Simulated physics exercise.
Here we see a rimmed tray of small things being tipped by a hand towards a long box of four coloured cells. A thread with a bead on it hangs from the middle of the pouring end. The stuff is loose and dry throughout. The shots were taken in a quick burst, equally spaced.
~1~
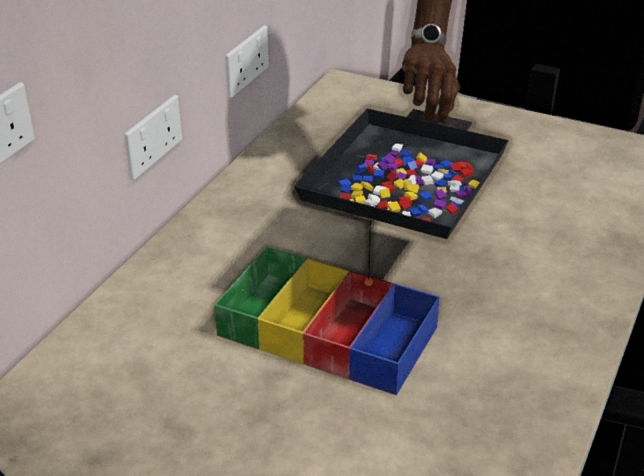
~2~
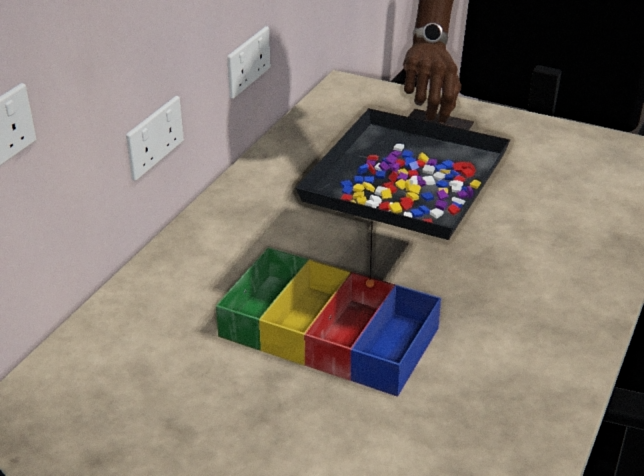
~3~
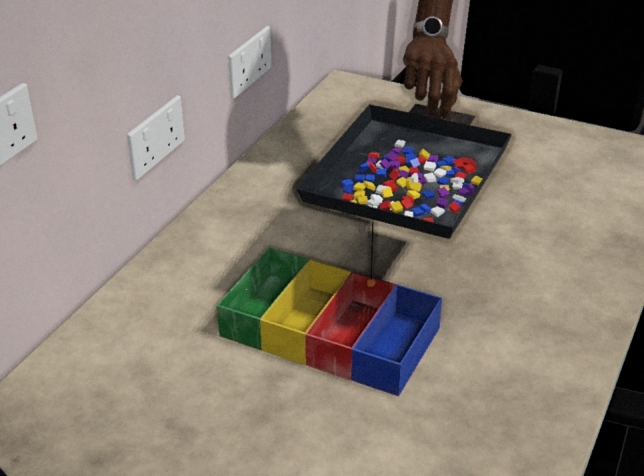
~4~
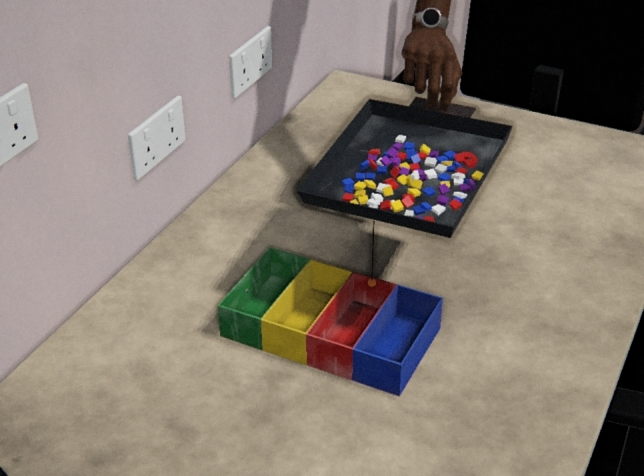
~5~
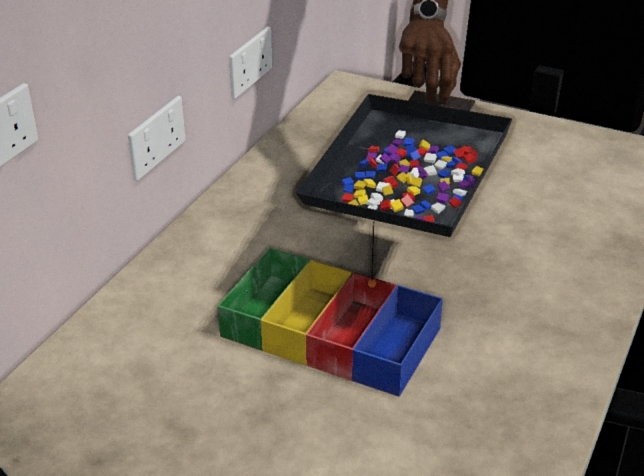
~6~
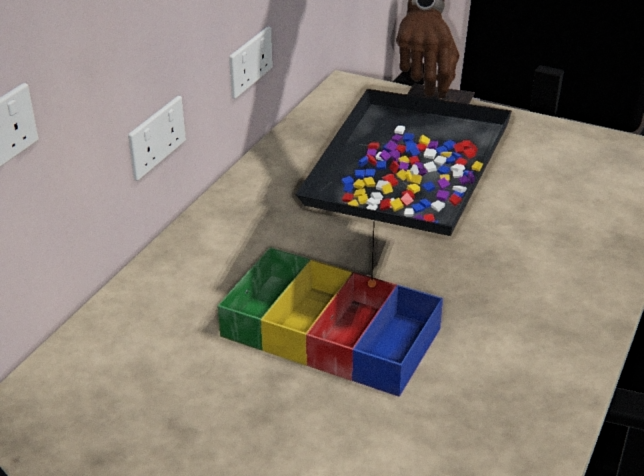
A black rimmed tray of small, mostly red, yellow, blue, white and purple pieces sits above a mottled beige worktop, seen from above at an angle beside a pale wall with sockets. Below it, a box holds green, yellow, red and blue cells, left to right, near a hanging thread. A watch-wearing hand gradually raises the tray's far edge, while the pieces barely shift and the view stays almost still.
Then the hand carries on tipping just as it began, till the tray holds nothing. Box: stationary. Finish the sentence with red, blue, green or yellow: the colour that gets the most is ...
... Yellow.
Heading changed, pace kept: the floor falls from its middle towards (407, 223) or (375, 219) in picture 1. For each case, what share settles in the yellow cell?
Case one 0 %; case two 20 %.
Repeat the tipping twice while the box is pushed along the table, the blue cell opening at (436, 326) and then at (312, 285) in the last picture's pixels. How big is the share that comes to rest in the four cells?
Close to 100 per cent, followed by close to 70 per cent.
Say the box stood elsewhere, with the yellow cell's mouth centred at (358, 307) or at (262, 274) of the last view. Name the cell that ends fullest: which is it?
So the first one goes to the green cell and the second to the red cell.
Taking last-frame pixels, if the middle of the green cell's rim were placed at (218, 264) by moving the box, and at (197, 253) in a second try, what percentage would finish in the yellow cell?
It would be near 0 per cent first and near 0 per cent second.
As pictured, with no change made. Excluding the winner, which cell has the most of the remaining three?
The second spot goes to that red cell.
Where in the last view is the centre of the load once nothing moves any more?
Close to (311, 317), more or less.
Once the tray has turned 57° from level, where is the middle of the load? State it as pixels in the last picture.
I'd put it at about (367, 197).
Soon, tray tipped steeply; all on the tray.
A while on, tray tipped right over; about two thirds on the tray; a small part in the yellow cell; a stray few in the red cell; a stray few in the green cell; about a quarter falling or outside the box.
Towards the end, tray tipped past a quarter turn; about two thirds in the yellow cell; about a quarter in the red cell; a small part in the green cell; a stray few in the blue cell.
Finally, tray tipped past a quarter turn; about two thirds in the yellow cell; about a quarter in the red cell; a small part in the green cell; a stray few in the blue cell.
